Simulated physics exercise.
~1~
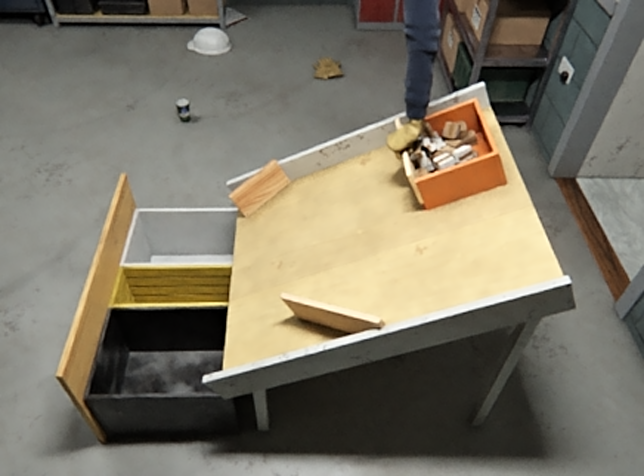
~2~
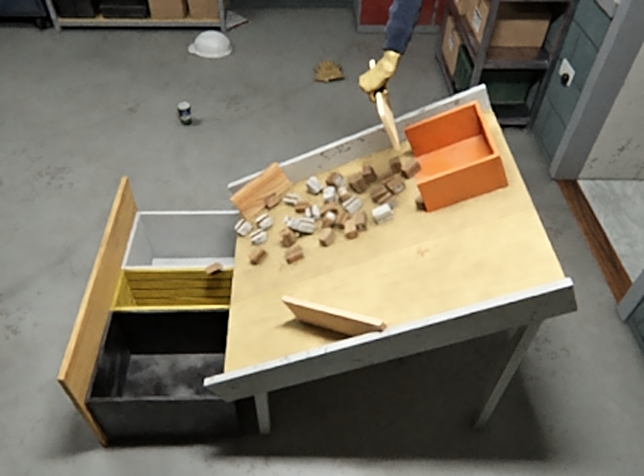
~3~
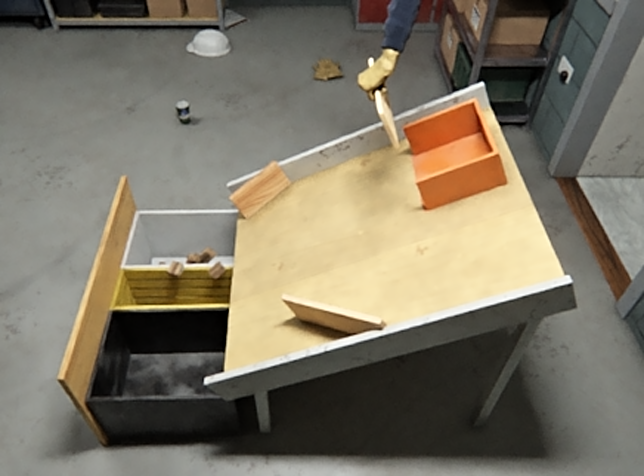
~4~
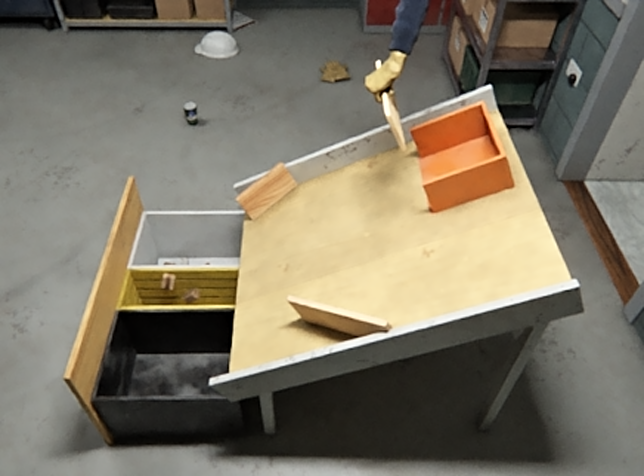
In a grey workshop, a gloved hand lifted the gate from an orange pen on a sloping table, and small brown and pale pieces tumbled down to the left past two boards into the white and yellow tubs, leaving the slope and black tote empty.
